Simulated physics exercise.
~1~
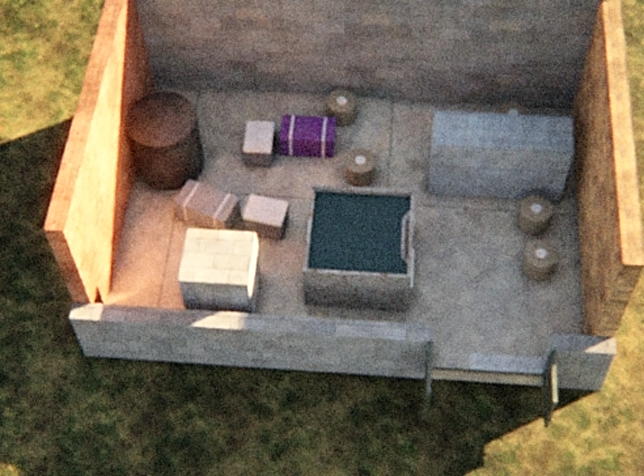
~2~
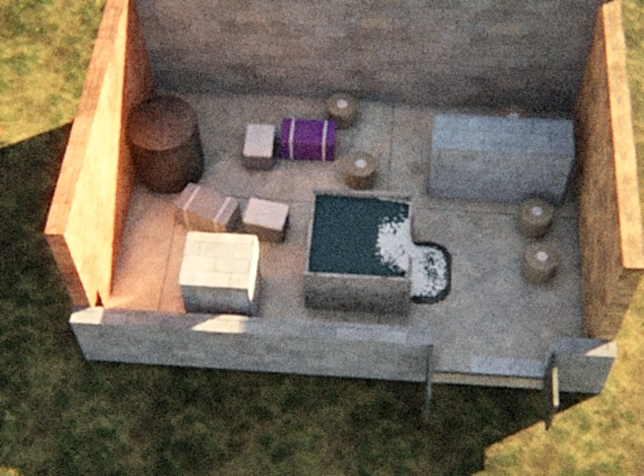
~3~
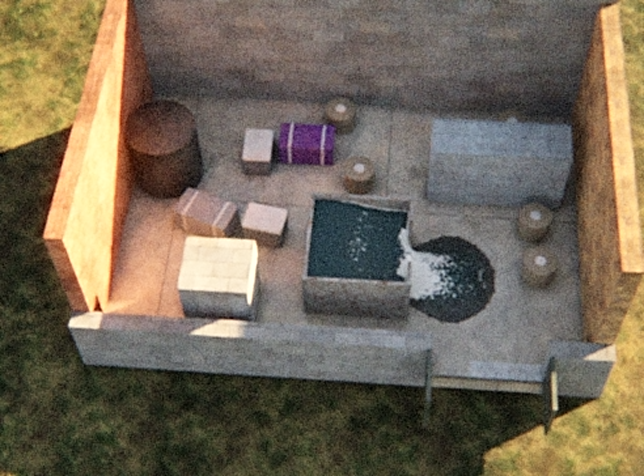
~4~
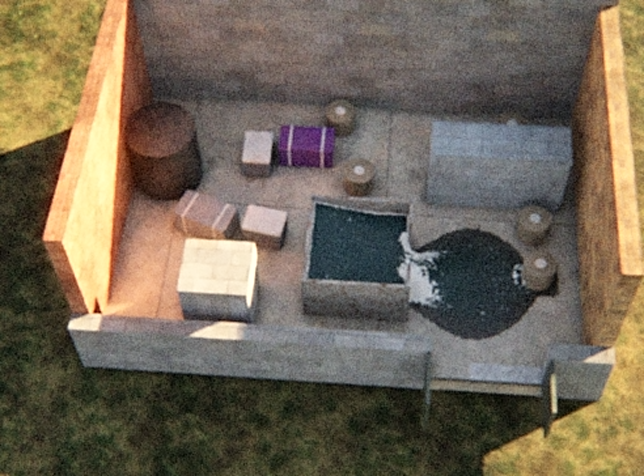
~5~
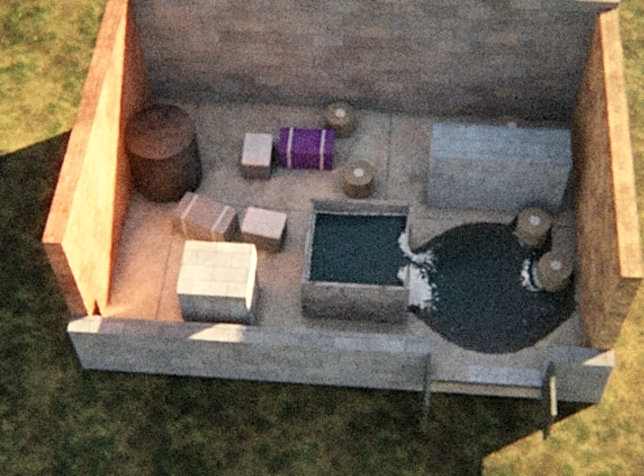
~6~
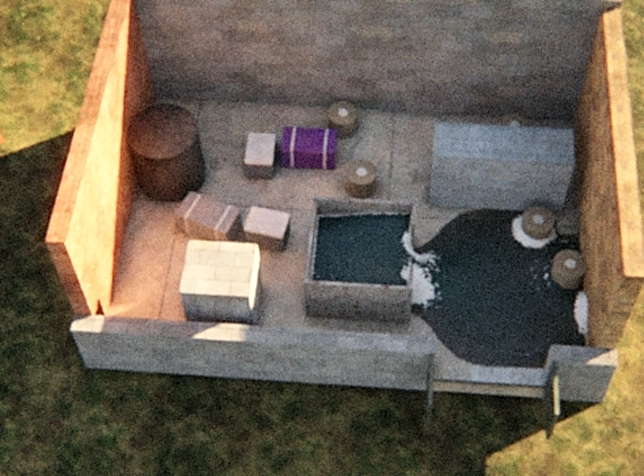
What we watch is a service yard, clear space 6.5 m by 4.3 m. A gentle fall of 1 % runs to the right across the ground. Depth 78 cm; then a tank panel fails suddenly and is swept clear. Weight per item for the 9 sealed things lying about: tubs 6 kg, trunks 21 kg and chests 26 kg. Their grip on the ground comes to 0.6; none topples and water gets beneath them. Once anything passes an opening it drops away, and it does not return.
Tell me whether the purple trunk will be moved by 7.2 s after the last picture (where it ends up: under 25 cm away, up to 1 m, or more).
By the end, the purple trunk keeps its spot.
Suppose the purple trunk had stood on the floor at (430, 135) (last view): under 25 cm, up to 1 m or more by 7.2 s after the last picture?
Put there, it remains roughly in place.
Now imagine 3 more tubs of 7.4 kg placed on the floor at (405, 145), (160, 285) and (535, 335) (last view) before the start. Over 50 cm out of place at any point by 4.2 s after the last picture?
In that order: Under, less, more.
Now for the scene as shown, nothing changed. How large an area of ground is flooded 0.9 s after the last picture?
Somewhere about 8.0 m2, give or take.
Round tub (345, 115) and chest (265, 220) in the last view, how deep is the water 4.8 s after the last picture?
Some 3 cm at the first, some 2 cm at the second.
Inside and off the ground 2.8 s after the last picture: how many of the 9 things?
Just then, the number is 2.
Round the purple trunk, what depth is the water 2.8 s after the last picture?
I'd say around 0 cm.
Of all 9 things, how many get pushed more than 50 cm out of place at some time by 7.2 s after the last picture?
Tally: 1.
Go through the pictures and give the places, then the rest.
The first frame shows the purple trunk at (308, 128) rests on the ground; water covers 1.7 m2; 0 of 9 have shifted.
The second frame shows the purple trunk at (308, 131), on the bottom; water covers 2.2 m2; 0 of 9 have shifted.
The third frame shows the purple trunk at (307, 136) rests on the ground; 2.9 m2 under water; 0 of 9 have shifted.
The fourth frame shows the purple trunk at (307, 138), on the bottom; water covers 3.9 m2; 0 of 9 have shifted.
The fifth frame shows the purple trunk at (306, 140), on the bottom; 5.0 m2 under water; 1 of 9 have shifted.
The sixth frame shows the purple trunk at (309, 140), on the bottom; 6.5 m2 under water; 1 of 9 have shifted.
Then, 0.9 s after the last picture the purple trunk is near (309, 140), 0.0 m from its start, aground; 0 of 9 are out; 2 afloat.
Then, 2.8 s after the last picture the purple trunk is near (309, 140), 0.0 m from its start, aground; 0 of 9 are out; 2 afloat.
Then, 4.8 s after the last picture the purple trunk is near (309, 140), 0.0 m from its start, aground; 0 of 9 are out; 2 afloat.
Then, 7.2 s after the last picture the purple trunk is near (309, 140), 0.0 m from its start, aground; 0 of 9 are out; 3 afloat.
